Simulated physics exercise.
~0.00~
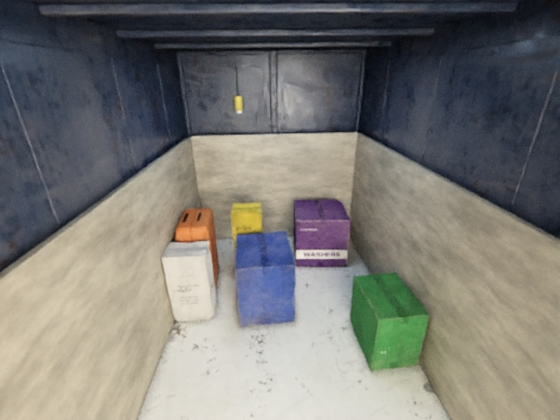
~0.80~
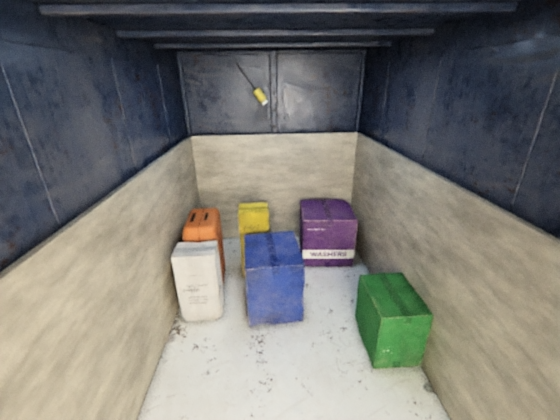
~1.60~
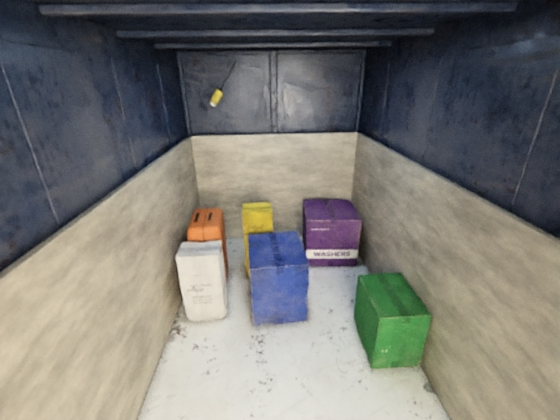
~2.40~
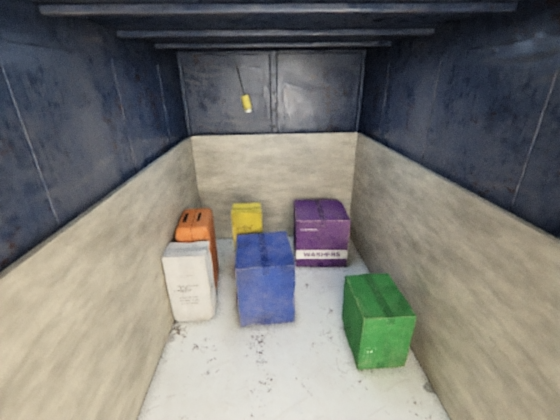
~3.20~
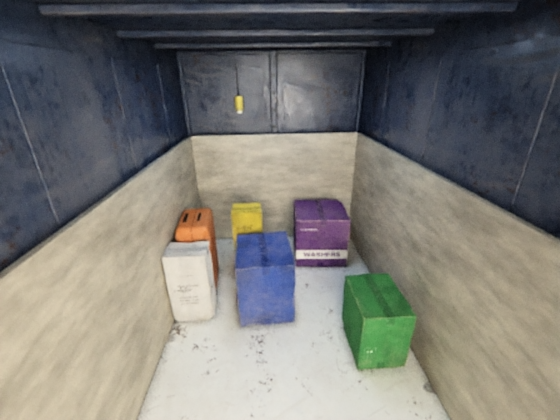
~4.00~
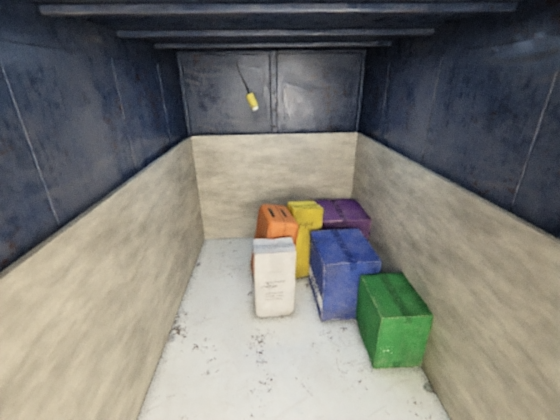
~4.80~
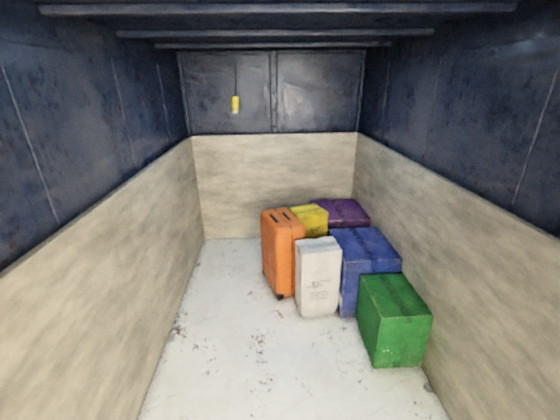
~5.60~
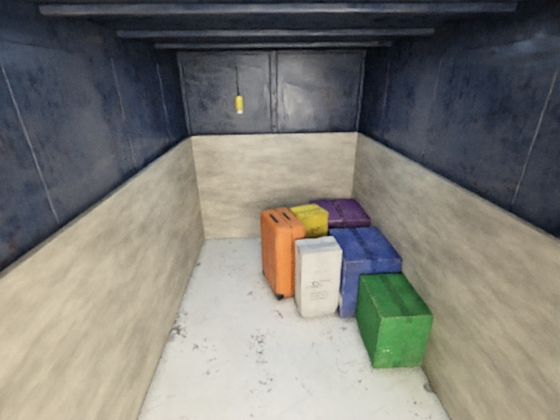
In this clip, an orange case and white, blue, yellow, purple and green boxes shift slightly right and back left in a load bay as a yellow tag swings, then all but the green box slide right, the orange case leaning before ending upright in a cluster.
